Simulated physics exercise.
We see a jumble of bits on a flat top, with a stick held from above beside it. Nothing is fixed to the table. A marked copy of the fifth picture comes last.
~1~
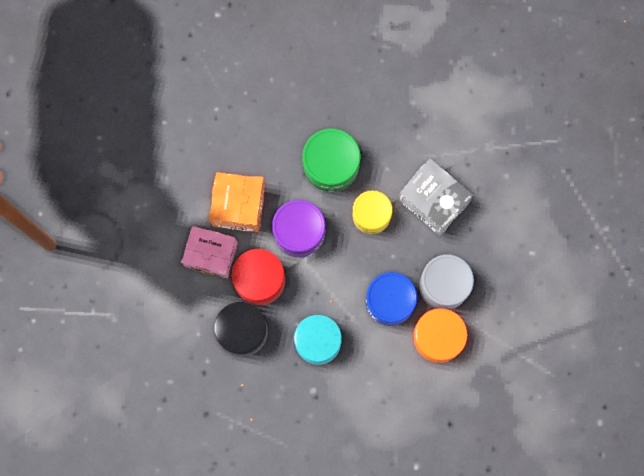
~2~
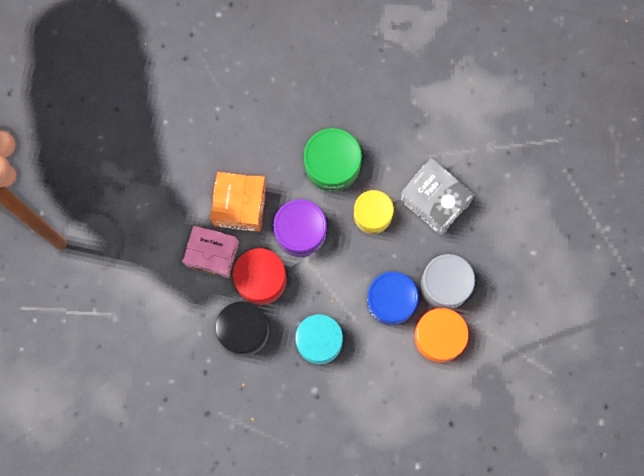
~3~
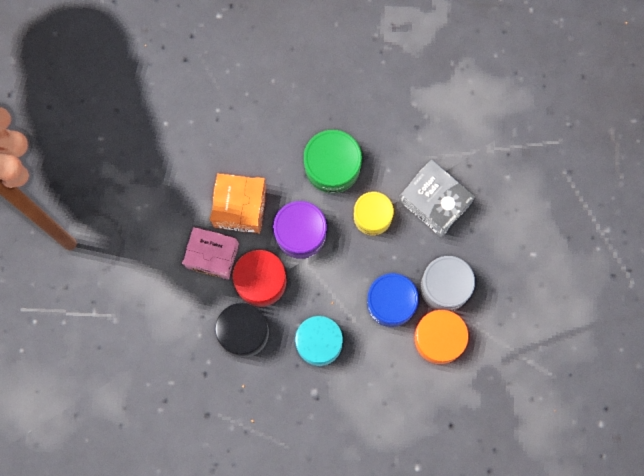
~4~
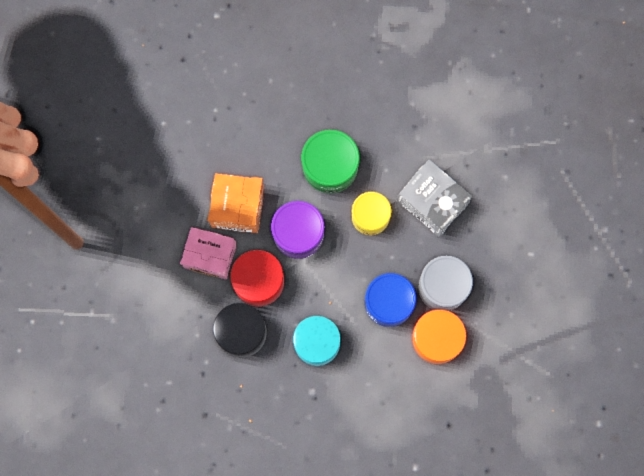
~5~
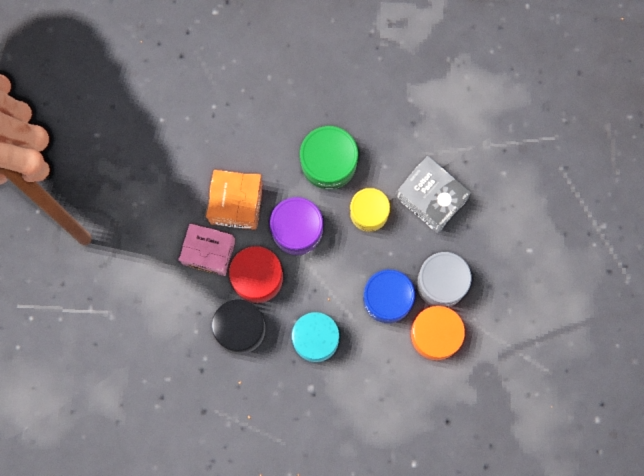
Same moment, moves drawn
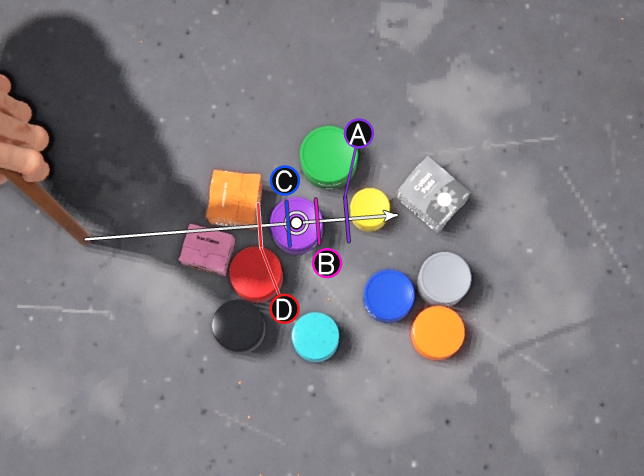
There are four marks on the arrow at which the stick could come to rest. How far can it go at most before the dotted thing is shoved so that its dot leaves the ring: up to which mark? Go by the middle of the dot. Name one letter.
Stop at D.
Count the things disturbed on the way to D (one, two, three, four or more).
In all, three.
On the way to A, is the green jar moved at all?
No.
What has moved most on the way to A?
The purple tub.
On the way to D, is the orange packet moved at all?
Yes.
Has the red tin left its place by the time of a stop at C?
By then, yes.
On the marked copy, A at (347, 219); B at (317, 222); C at (288, 223); D at (260, 226); the arrow from (86, 239) to (397, 215); the white dot at (297, 223).
Taking D. A third of the way, foot of the stick (149, 235).
Two thirds of the way, foot of the stick (212, 230); pink packet (222, 255); red tin (264, 283).
When it is over, foot of the stick (260, 227); pink packet (251, 253); red tin (279, 298); the dot is still in its ring.
As for the rest, A shifts the dotted thing to (353, 248); B shifts the dotted thing to (342, 239); C shifts the dotted thing to (319, 229).
